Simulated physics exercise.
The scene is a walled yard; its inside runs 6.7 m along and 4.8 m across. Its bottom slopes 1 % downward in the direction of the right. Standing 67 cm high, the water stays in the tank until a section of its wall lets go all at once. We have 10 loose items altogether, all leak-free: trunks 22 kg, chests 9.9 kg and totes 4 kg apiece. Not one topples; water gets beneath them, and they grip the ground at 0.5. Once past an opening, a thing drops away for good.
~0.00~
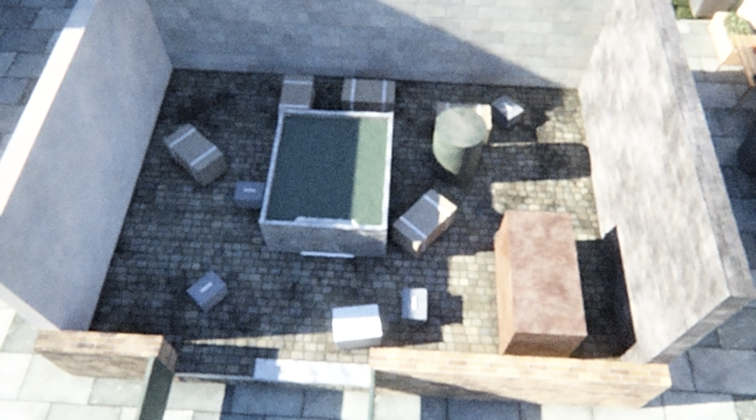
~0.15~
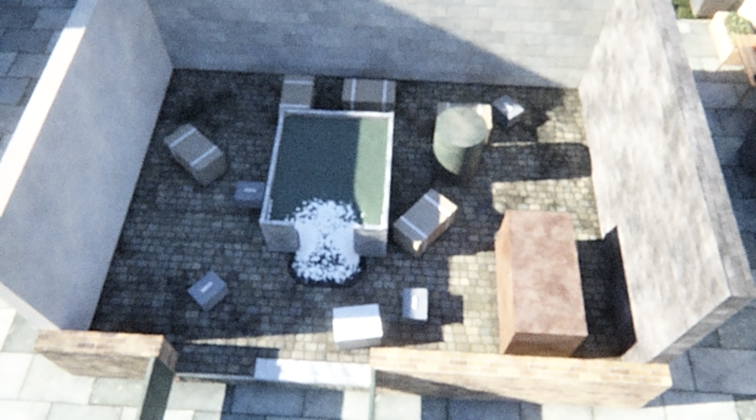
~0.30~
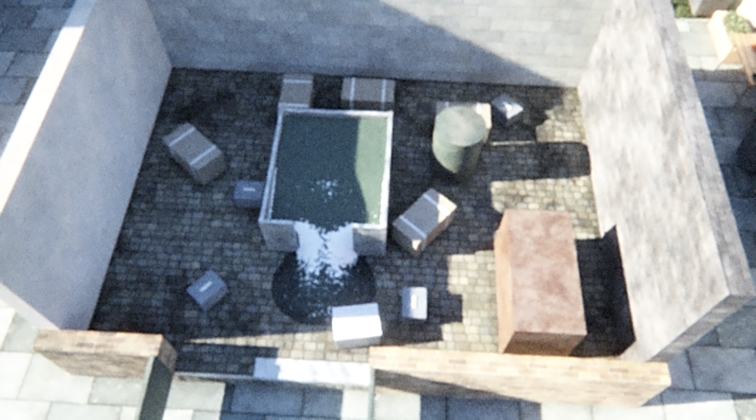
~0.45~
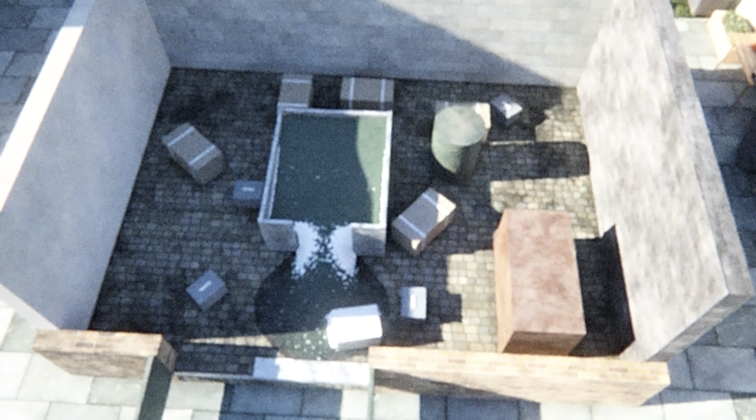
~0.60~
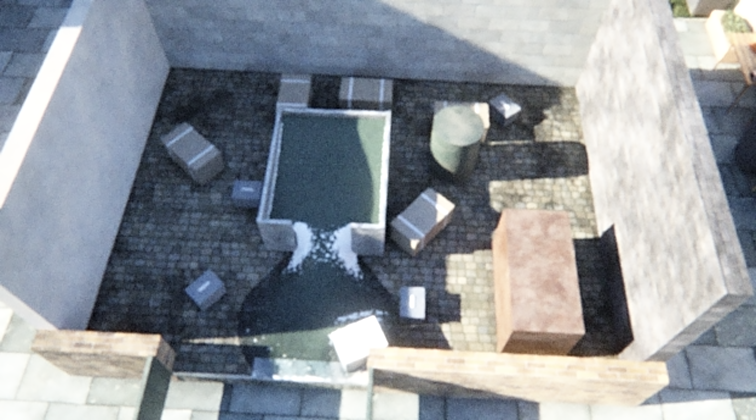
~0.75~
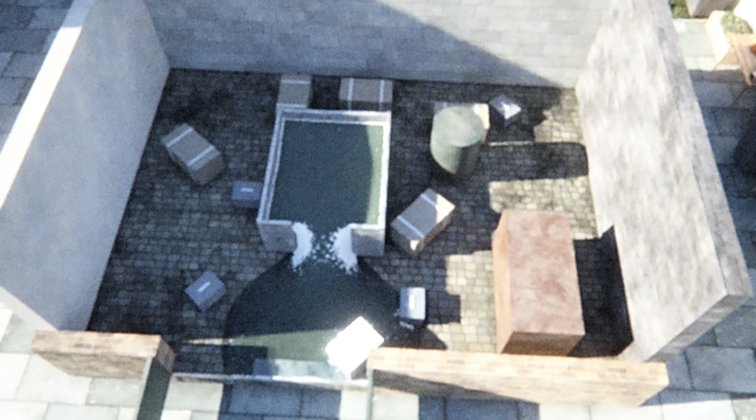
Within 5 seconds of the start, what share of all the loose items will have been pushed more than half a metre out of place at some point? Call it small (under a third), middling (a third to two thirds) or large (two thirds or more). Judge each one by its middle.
Small, under a third.
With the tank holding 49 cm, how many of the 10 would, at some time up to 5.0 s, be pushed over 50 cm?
The answer would then be 1.
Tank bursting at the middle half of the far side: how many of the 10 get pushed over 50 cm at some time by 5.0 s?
Result: 3 of them.
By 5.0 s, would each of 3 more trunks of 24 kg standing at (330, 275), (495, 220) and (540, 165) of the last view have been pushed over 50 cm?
Taking them one by one: It goes beyond, then it stays within, then it stays within.
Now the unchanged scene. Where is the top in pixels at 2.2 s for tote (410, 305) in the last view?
About pixel (446, 300).
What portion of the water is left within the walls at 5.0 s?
52 % or so.
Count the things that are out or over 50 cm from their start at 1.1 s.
By then the count is 0.
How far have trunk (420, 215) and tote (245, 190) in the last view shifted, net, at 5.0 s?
Shifts in order: 0 cm; 0 cm.
After 1.1 s 0 of 10 are over 50 cm from their spots; 1 afloat.
After 2.2 s 1 of 10 are over 50 cm from their spots; 0 afloat.
After 3.5 s 1 of 10 are over 50 cm from their spots; 0 afloat.
After 5.0 s 1 of 10 are over 50 cm from their spots, and 1 have been at some point; 0 afloat.
